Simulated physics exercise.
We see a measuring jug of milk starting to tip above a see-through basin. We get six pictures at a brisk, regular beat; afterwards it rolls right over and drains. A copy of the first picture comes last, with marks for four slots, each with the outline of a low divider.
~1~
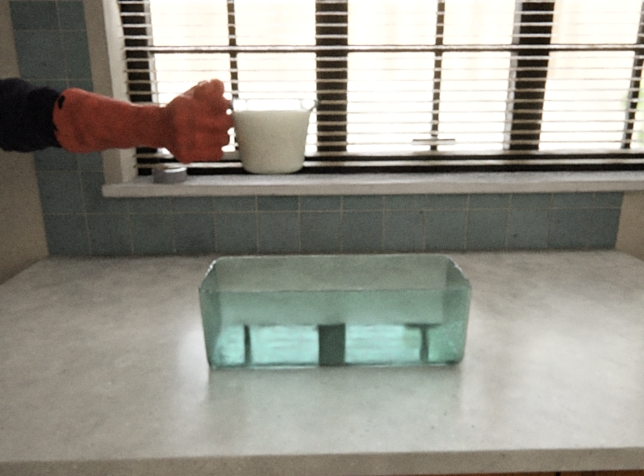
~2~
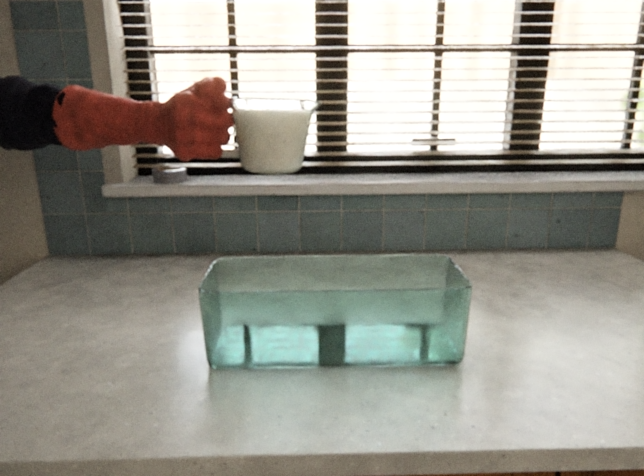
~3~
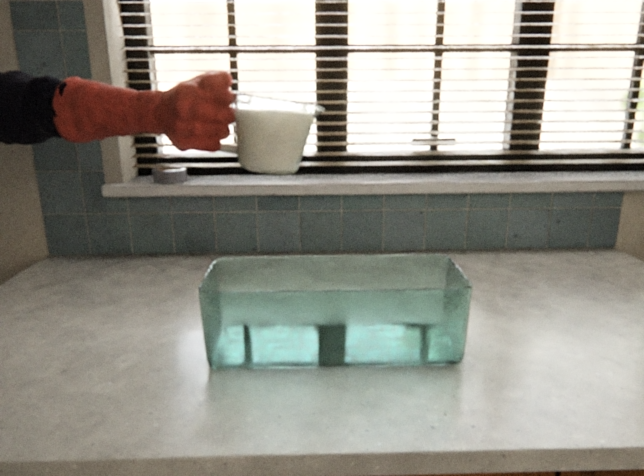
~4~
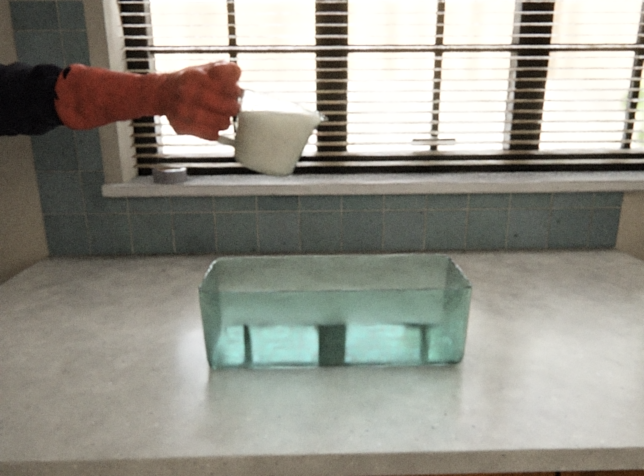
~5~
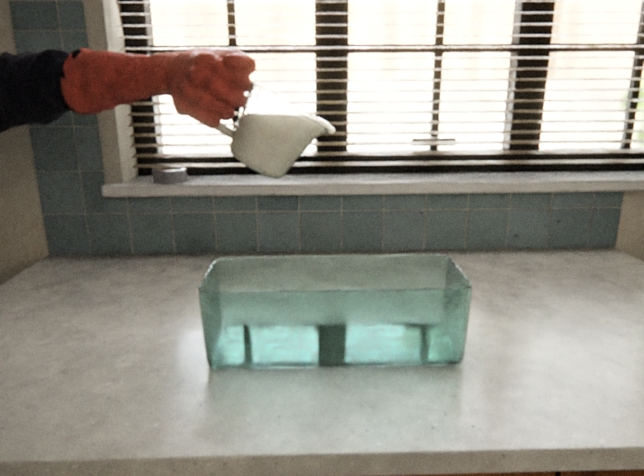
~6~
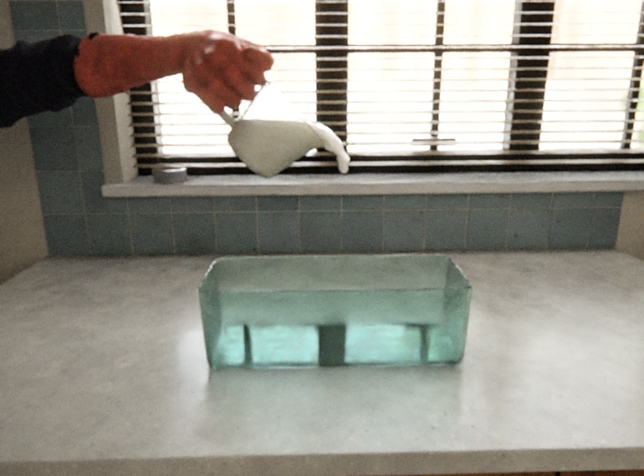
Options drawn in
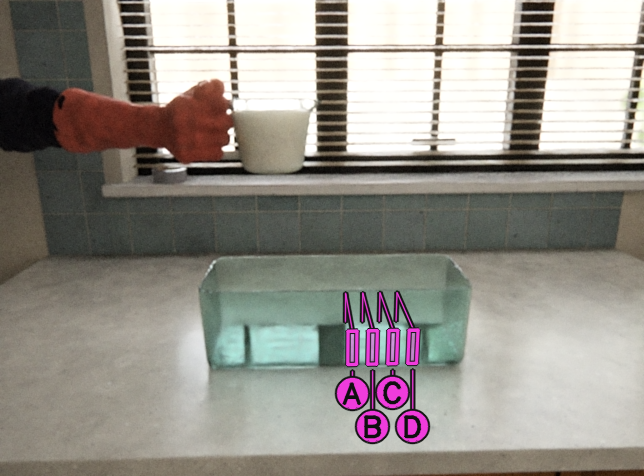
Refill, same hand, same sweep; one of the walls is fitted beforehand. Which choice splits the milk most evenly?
B.
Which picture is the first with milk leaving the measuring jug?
In picture 5.
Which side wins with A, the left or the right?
The right side.
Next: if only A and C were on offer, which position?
That is position A.
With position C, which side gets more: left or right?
More ends on the left.
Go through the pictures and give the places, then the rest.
The first picture shows upright, lip at (320, 101); basin from (207, 365) to (463, 361); nothing has left yet.
The second picture shows tipped about 2°, lip at (321, 103); nothing has left yet.
The third picture shows tipped about 8°, lip at (324, 109); nothing has left yet.
The fourth picture shows tipped about 18°, lip at (328, 118); nothing has left yet.
The fifth picture shows tipped about 31°, lip at (330, 131); milk is over the lip, down to (330, 131).
The sixth picture shows tipped about 46°, lip at (328, 146); milk is over the lip, down to (343, 170).
In magenta, A at (352, 371); B at (372, 370); C at (392, 370); D at (412, 370).
With A, about 20 % ends left of the wall and 78 % right of it; 3 % is lost outside.
With B, about 53 % ends left of the wall and 44 % right of it; 3 % is lost outside.
With C, about 85 % ends left of the wall and 10 % right of it; 5 % is lost outside.
With D, about 92 % ends left of the wall and 6 % right of it; 3 % is lost outside.
